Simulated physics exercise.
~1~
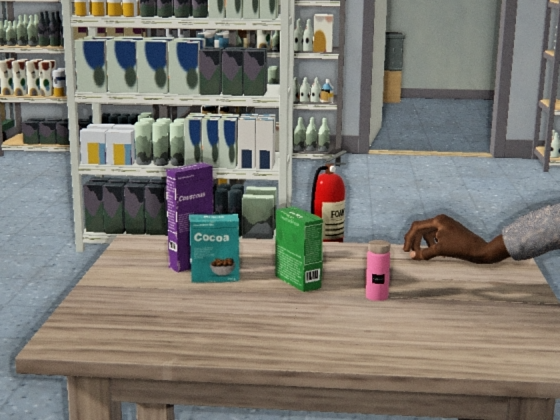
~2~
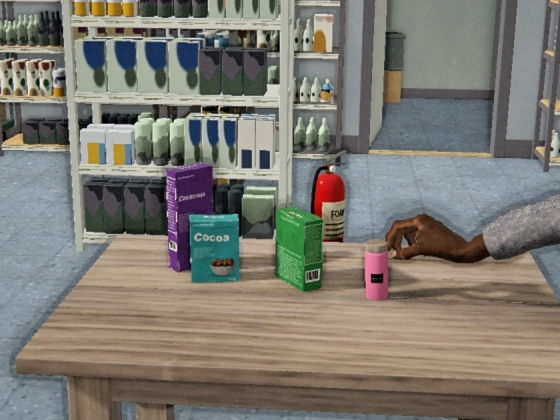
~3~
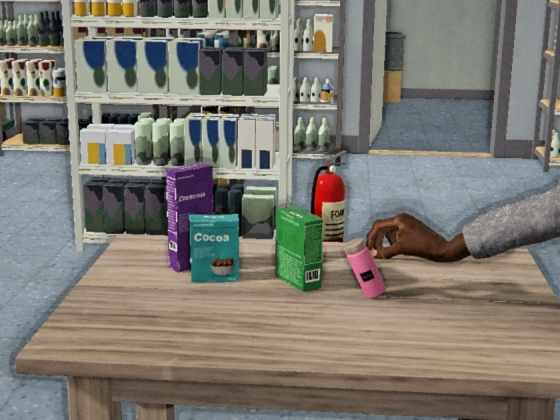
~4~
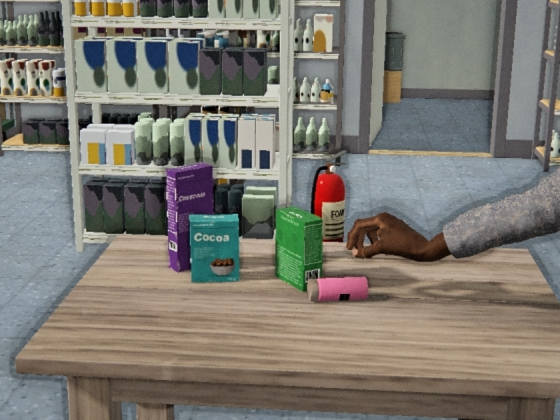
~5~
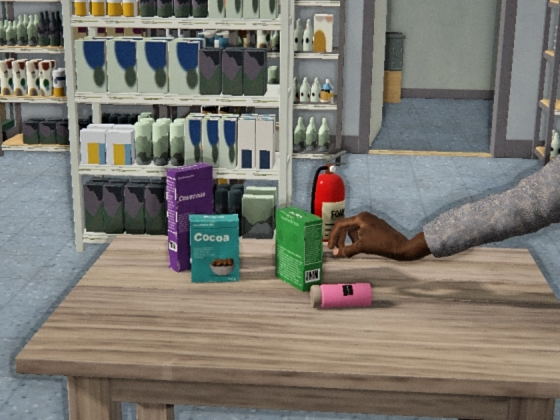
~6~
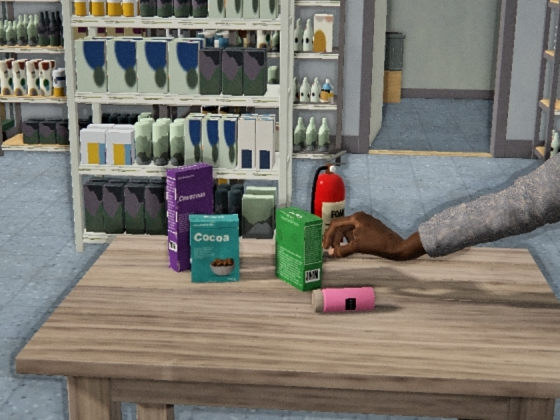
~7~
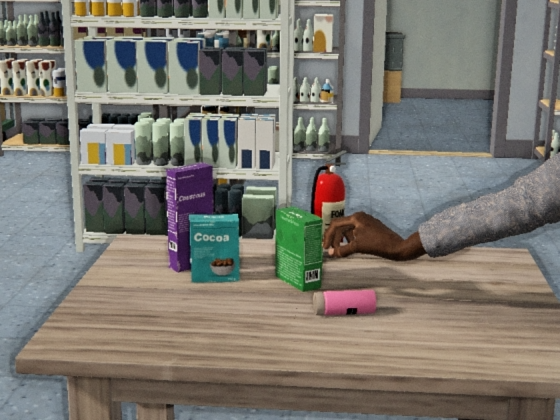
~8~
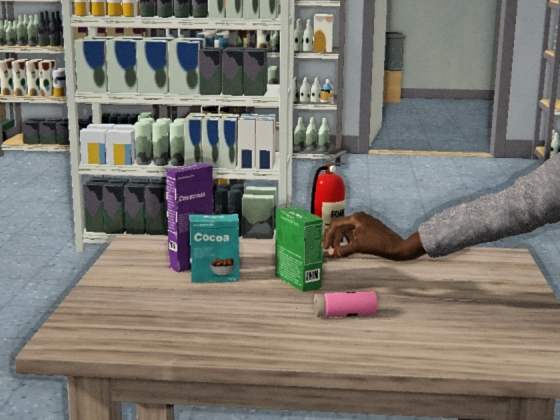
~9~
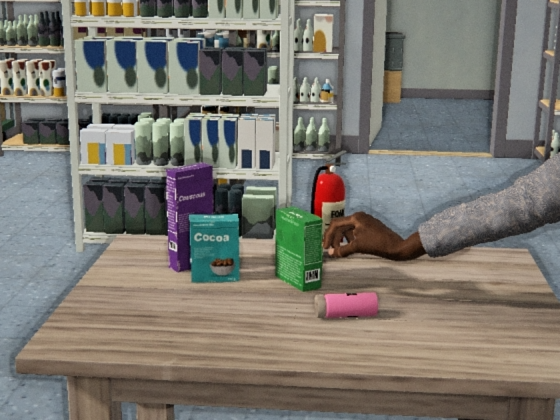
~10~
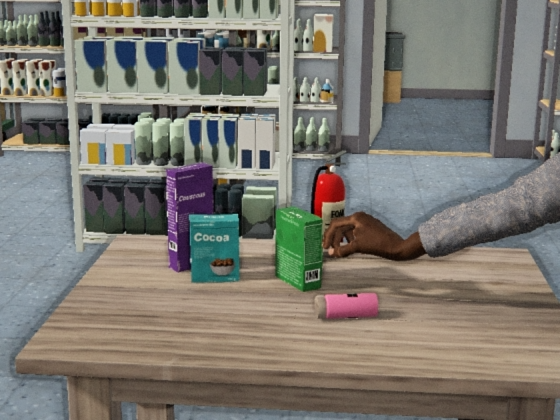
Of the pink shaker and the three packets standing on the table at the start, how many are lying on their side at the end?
Just one ends up on its side, the pink shaker. The green, turquoise and purple packets all stay standing.
In a shop aisle with stocked shelves behind, a wooden table is seen from the front and slightly above. A purple packet and a turquoise cocoa packet stand at the left, a green packet stands near the middle, and a pink shaker stands to its right, with a red extinguisher behind. A hand in a grey sleeve reaches in from the right and pushes the shaker leftward. The shaker leans, then topples onto its side by the foot of the green packet. It rolls slightly toward the viewer and settles lying down, while the three packets stay upright and the hand stops beside the green one.
